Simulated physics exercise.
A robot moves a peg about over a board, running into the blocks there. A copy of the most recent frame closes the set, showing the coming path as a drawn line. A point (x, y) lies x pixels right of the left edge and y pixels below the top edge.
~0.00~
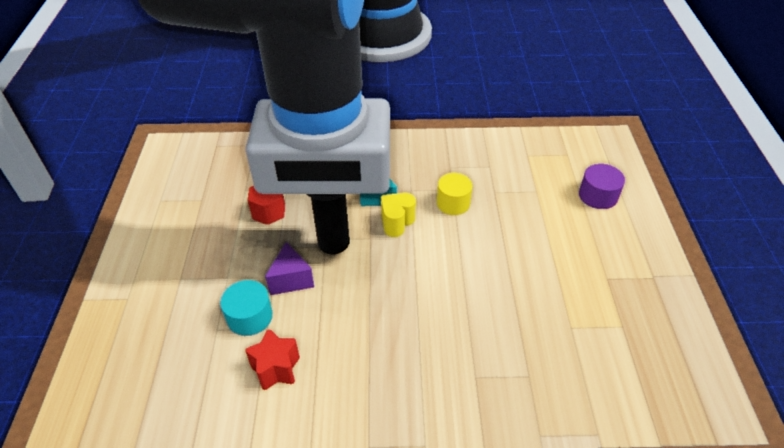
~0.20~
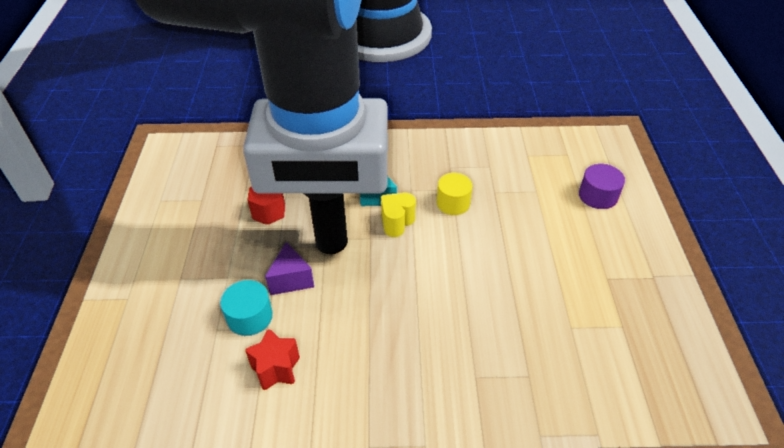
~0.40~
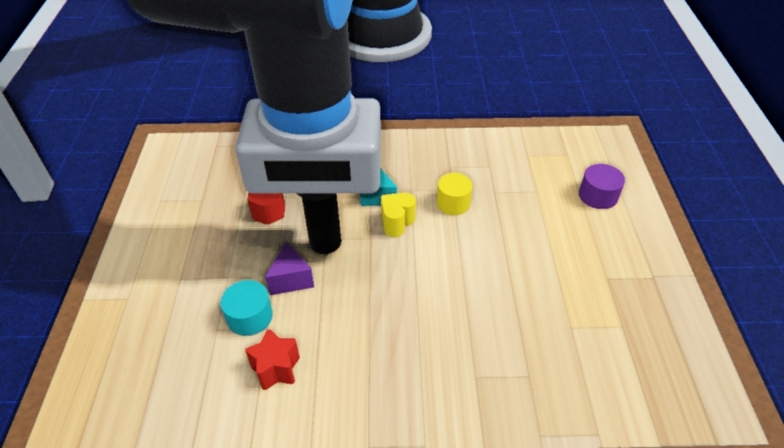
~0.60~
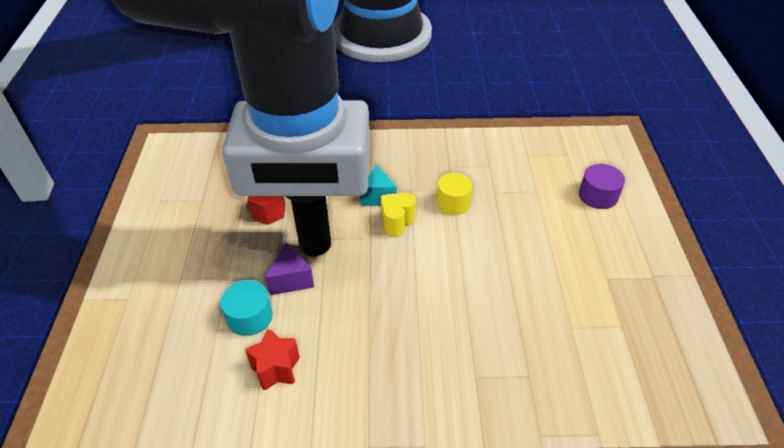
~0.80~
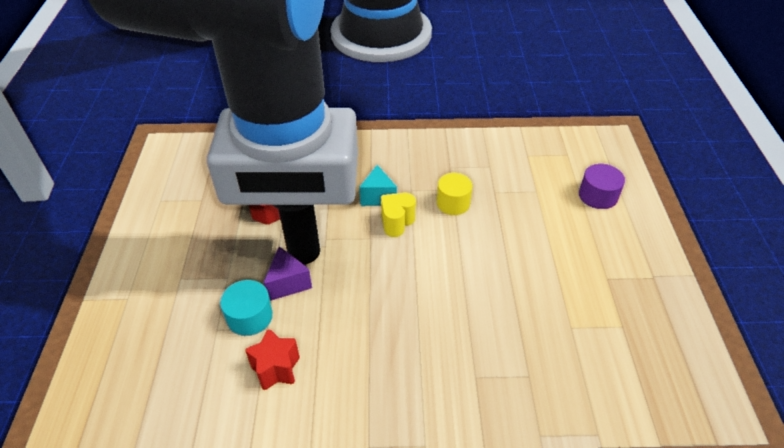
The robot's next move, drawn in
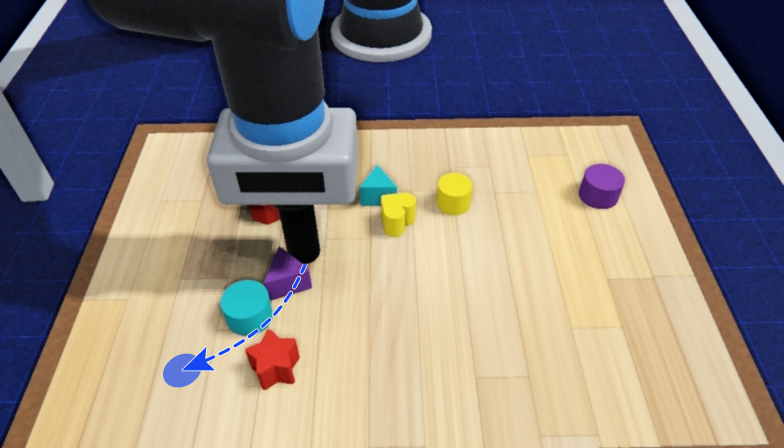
Robot arm with a black peg sliding left over a wooden board of coloured blocks, slightly nudging the purple triangular block.
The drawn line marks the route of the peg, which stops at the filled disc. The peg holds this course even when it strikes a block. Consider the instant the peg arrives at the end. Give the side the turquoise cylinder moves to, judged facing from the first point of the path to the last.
It shifts to the right.
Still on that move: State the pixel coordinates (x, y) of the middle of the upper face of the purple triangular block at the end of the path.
Just about (222, 364).
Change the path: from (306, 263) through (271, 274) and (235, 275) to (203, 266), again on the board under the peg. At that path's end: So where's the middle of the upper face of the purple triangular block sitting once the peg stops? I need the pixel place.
So, by the moment the path ends, you'll find the top centre of the purple triangular block at (267, 281).
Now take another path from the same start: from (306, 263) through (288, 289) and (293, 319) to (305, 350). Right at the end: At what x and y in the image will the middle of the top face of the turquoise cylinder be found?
I expect it at (229, 316).
The drawn path runs from (306, 263) over (283, 305) and (240, 343) to (182, 370).
The first path, step by step. One third of the way, peg (280, 295); turquoise cylinder (226, 316); purple triangular block (266, 313), turned 30° anticlockwise.
Two thirds of the way, peg (235, 334); turquoise cylinder (186, 338); red star-shaped block (274, 360); purple triangular block (232, 357), turned 40° anticlockwise.
At the end, peg (177, 361); turquoise cylinder (128, 353); red six-sided block not moved; red star-shaped block (274, 360); purple triangular block (222, 364), turned 70° anticlockwise.
